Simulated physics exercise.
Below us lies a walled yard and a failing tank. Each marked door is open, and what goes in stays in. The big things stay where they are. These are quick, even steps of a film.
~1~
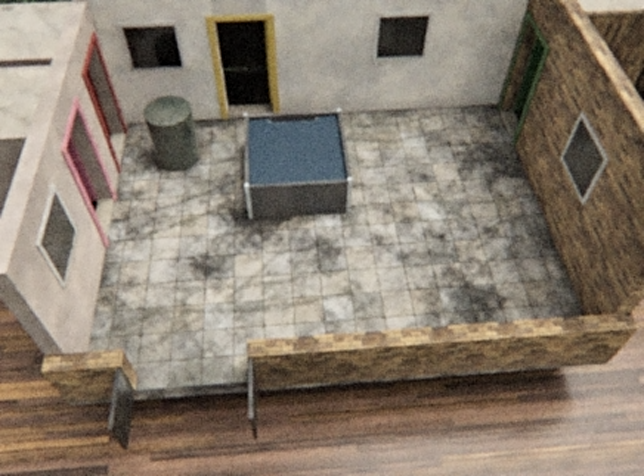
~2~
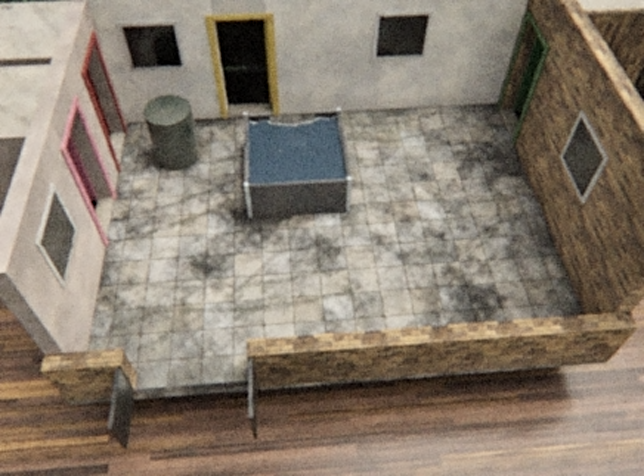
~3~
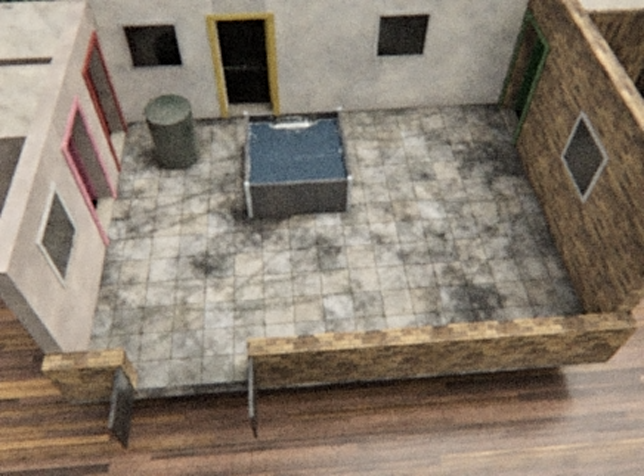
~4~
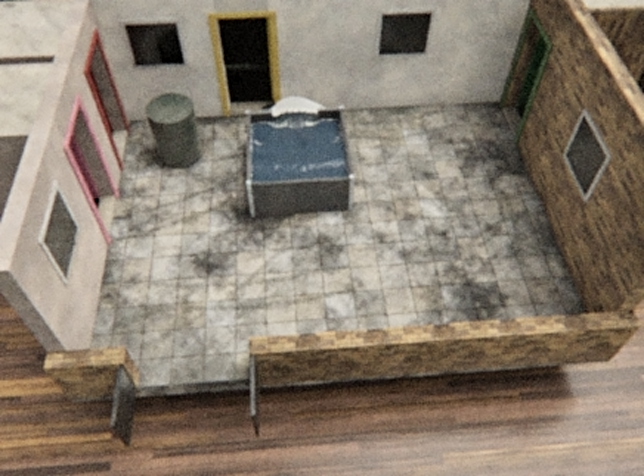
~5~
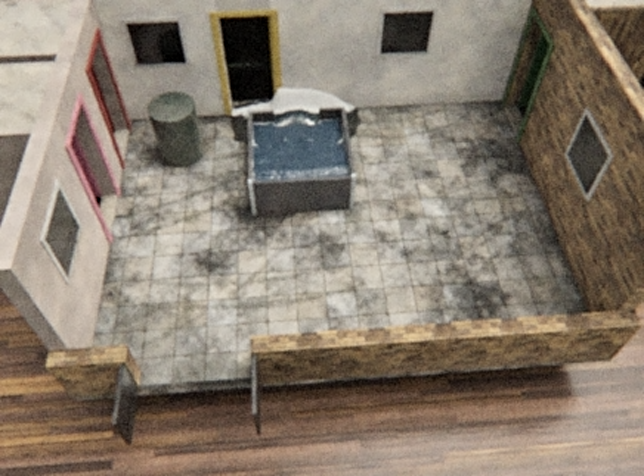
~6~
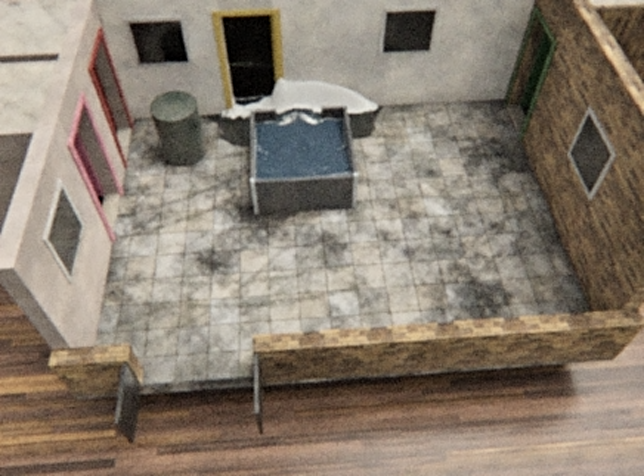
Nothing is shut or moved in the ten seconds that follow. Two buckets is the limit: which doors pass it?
The pink door admits no more than that; the red door lets in a lot; the green door lets in a lot; the yellow door lets in a lot.
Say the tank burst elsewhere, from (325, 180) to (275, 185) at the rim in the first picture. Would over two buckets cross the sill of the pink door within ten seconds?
The pink door lets less in.
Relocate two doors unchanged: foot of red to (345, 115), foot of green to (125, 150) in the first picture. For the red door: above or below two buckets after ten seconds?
My reading: The red one lets more in.
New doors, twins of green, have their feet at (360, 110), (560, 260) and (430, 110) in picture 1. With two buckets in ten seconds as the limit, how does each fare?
As listed: Is over, holds, takes less.
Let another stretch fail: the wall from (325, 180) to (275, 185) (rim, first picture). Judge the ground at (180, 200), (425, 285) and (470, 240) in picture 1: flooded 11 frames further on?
As listed: Clear, awash, free of water.
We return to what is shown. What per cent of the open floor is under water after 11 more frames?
Some 30 per cent.
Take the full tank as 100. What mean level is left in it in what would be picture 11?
Roughly 64 per cent.
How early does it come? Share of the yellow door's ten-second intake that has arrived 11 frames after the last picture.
Close to 65 %.
A moment on, water covers 15 % of the floor; the pink door not reached, the red door not reached, the green door not reached, the yellow door over two buckets in.
Next, water covers 30 % of the floor; the pink door not reached, the red door over two buckets in, the green door under two buckets in, the yellow door far over two buckets in.
Then, water covers 45 % of the floor; the pink door wet at the sill, nothing in, the red door far over two buckets in, the green door over two buckets in, the yellow door far over two buckets in.
Later, water covers 70 % of the floor; the pink door wet at the sill, nothing in, the red door far over two buckets in, the green door far over two buckets in, the yellow door far over two buckets in.
In the end, water covers 90 % of the floor; the pink door wet at the sill, nothing in, the red door far over two buckets in, the green door far over two buckets in, the yellow door far over two buckets in.
